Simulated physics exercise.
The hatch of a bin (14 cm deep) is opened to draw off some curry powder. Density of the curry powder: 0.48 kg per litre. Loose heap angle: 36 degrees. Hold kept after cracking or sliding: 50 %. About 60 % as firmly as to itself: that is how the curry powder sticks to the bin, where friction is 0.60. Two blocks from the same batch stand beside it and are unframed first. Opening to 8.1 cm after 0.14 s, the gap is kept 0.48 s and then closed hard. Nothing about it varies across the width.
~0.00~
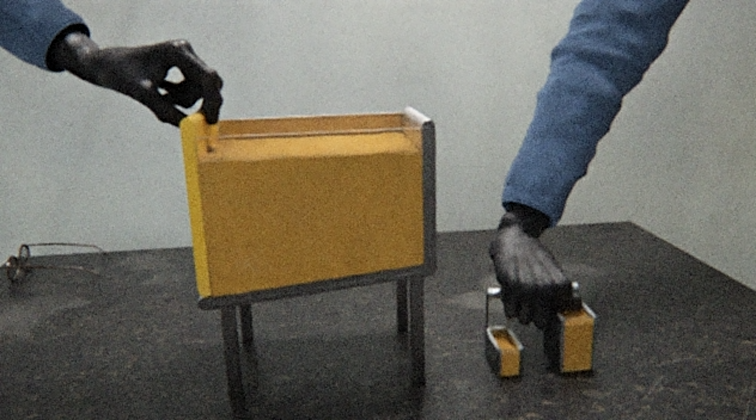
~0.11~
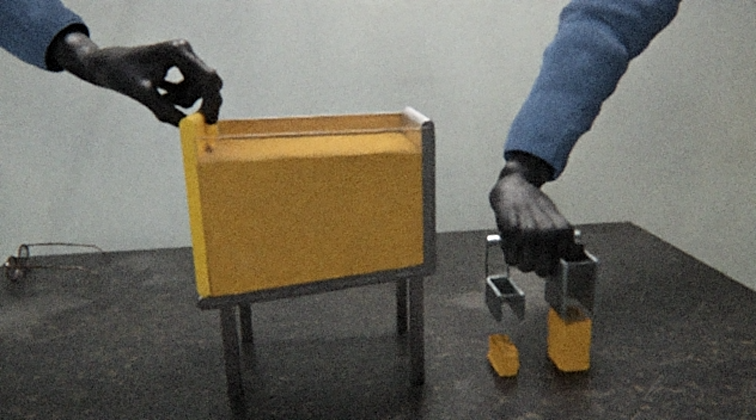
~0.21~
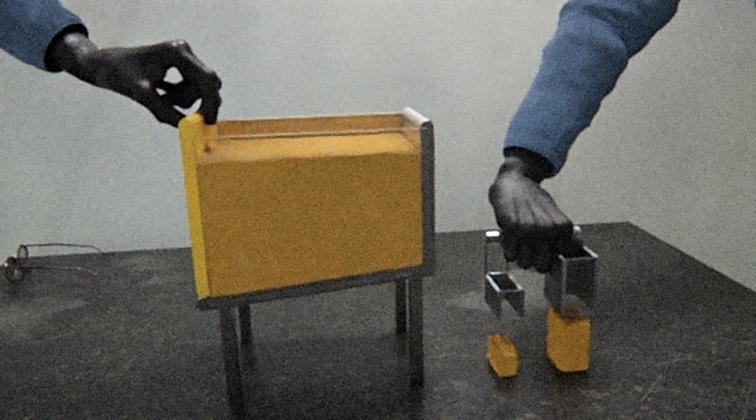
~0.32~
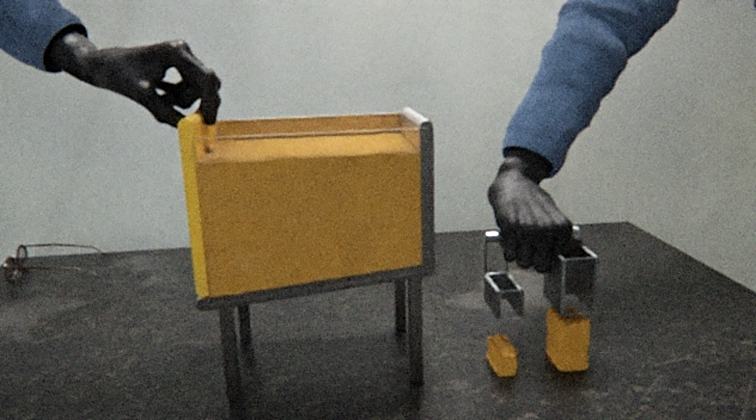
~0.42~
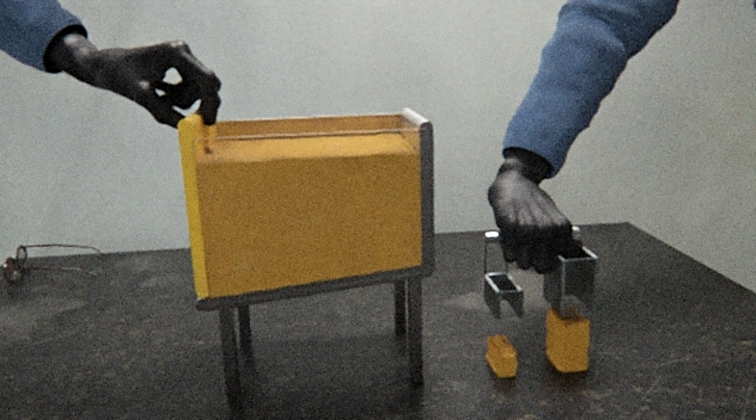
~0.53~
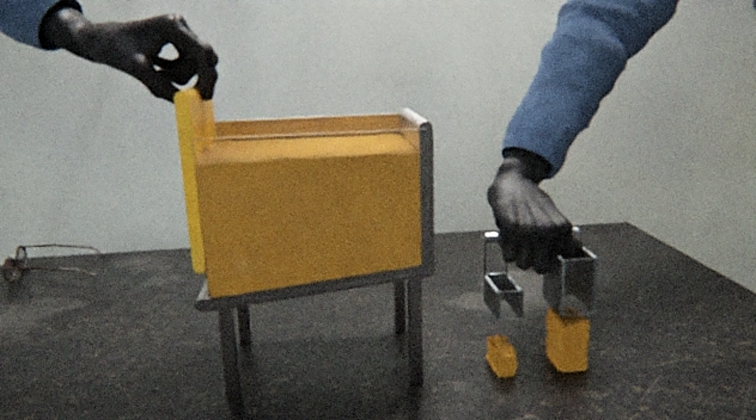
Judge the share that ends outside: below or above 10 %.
It should finish shy of the 10 % mark.
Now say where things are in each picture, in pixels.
In the first frame, top of the hatch at (187, 126), not yet moved; highest point of the curry powder at (380, 153); test blocks 2.7 cm, 5.7 cm high (left to right).
In the second frame, top of the hatch at (186, 126), not yet moved; highest point of the curry powder at (380, 153); test blocks 2.7 cm, 5.7 cm high (left to right).
In the third frame, top of the hatch at (185, 126), not yet moved; highest point of the curry powder at (379, 154); test blocks 2.7 cm, 5.7 cm high (left to right).
In the fourth frame, top of the hatch at (184, 126), not yet moved; highest point of the curry powder at (378, 154); test blocks 2.7 cm, 5.7 cm high (left to right).
In the fifth frame, top of the hatch at (184, 127), not yet moved; highest point of the curry powder at (378, 154); test blocks 2.7 cm, 5.7 cm high (left to right).
In the sixth frame, top of the hatch at (181, 99), moved 2.7 cm; highest point of the curry powder at (408, 153); test blocks 2.7 cm, 5.7 cm high (left to right).
By 0.69 s, the hatch is 8.1 cm open and 0 % is out.
By 0.88 s, the hatch is 8.1 cm open and 0 % is out.
By 1.07 s, the hatch is 8.1 cm open and 0 % is out.
By 1.25 s, the hatch is 2.2 cm open and 0 % is out.
By 1.74 s, at the end, the hatch is shut and 0 % is out.
